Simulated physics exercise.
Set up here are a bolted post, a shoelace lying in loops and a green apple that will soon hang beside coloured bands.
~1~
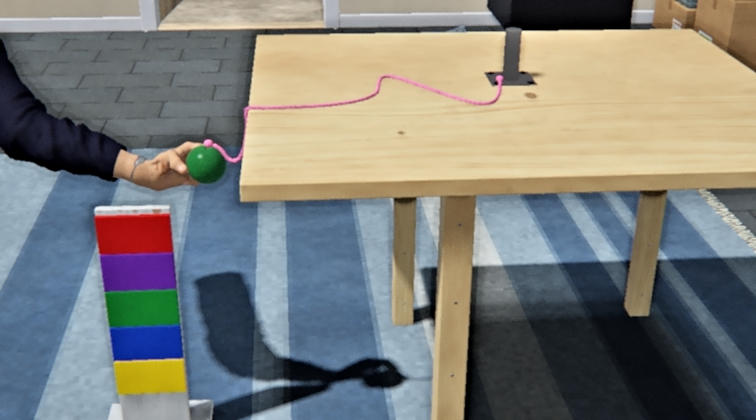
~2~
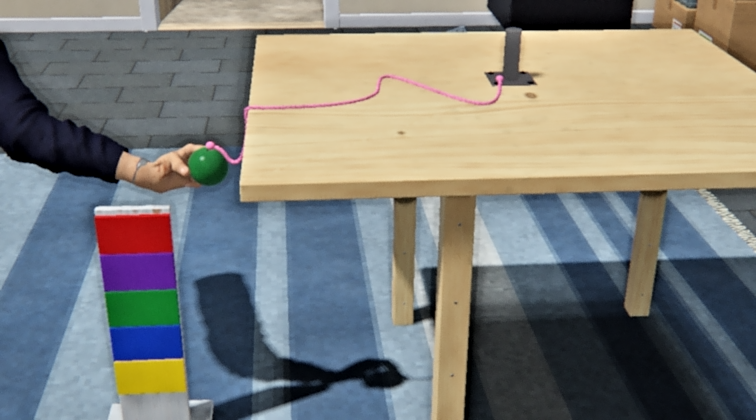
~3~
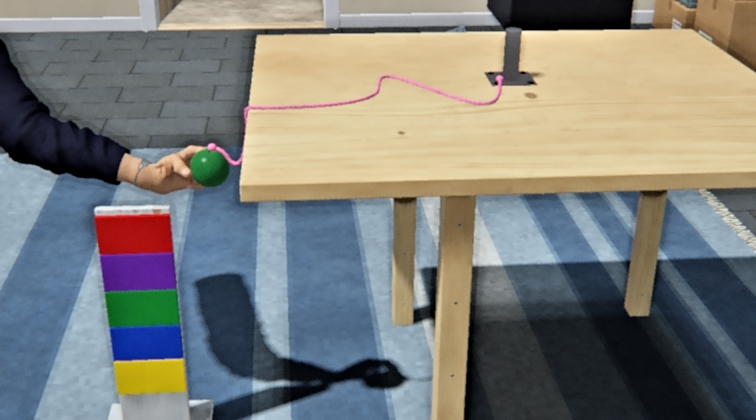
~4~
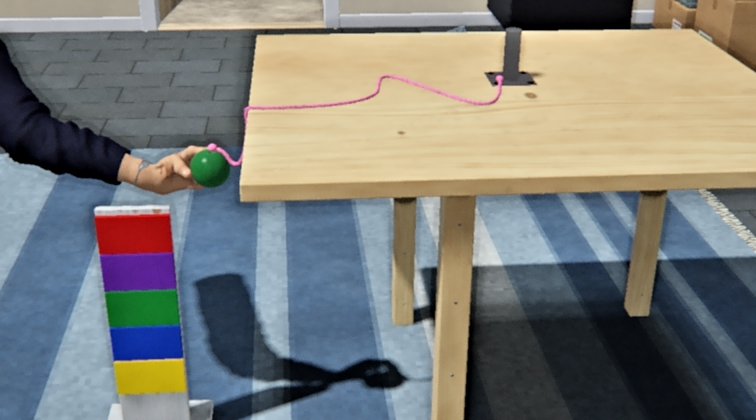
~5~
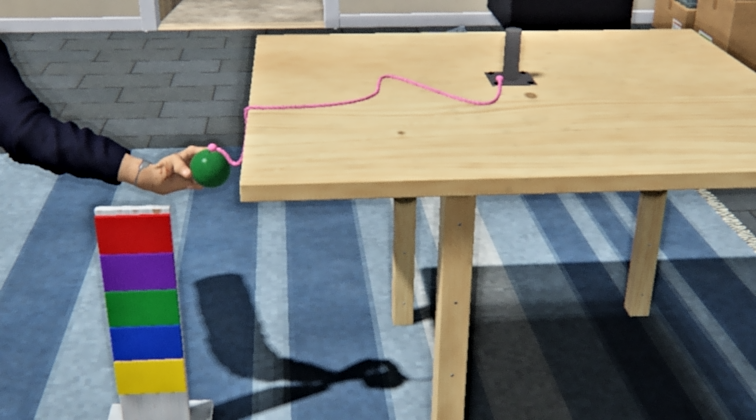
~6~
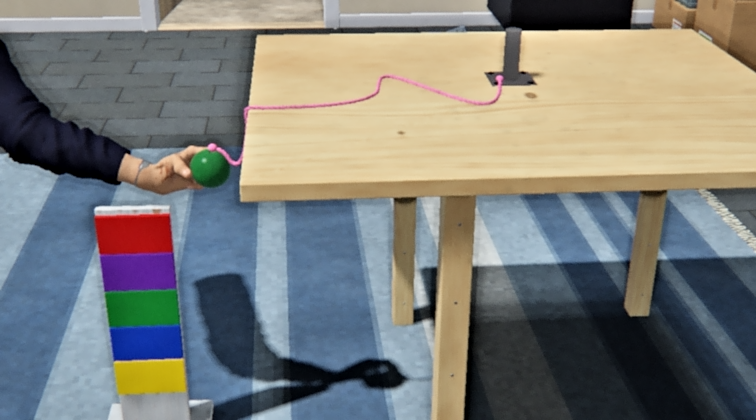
At the start, a hand holds a green ball beside the left edge of a wooden table, with a pink cord running from it across the tabletop to a dark bracket. The hand shifts very slightly right, then stays still above and right of a striped colour panel.
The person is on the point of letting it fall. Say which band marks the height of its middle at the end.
The blue band marks it.
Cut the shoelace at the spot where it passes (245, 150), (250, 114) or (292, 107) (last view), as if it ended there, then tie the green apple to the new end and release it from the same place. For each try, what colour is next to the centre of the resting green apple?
First try: Green; second try: Purple; third try: Red.
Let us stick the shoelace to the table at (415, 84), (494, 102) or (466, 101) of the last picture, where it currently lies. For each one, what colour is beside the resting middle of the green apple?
Purple, then green, then green.
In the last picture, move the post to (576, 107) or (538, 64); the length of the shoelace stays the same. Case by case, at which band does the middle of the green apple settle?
First case: Green. Second case: Green.
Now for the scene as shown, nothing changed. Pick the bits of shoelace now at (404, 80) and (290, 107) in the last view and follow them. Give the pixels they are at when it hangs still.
The first moves to (316, 93), the second to (256, 204).
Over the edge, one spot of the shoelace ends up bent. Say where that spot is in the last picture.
That spot lies near (378, 89).
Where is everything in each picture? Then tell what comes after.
The first frame shows green apple (206, 164); red (134, 236); purple (138, 273); green (142, 309); blue (146, 344); yellow (150, 378).
The second frame shows green apple (208, 166); shoelace through (499, 92) (444, 94) (381, 79) (350, 102) (256, 109).
The third frame shows green apple (210, 168).
The fourth frame shows green apple (211, 168); shoelace through (499, 92) (444, 94) (381, 79) (350, 102) (256, 109).
The fifth frame shows green apple (211, 168).
The sixth frame shows green apple (211, 168); shoelace through (499, 92) (444, 94) (381, 79) (350, 102) (256, 109).
Soon after, apple near (262, 309); level with green.
After that, apple near (268, 330); level with blue.
In the end, apple near (263, 331); level with blue. The shoelace holds its middle at blue.
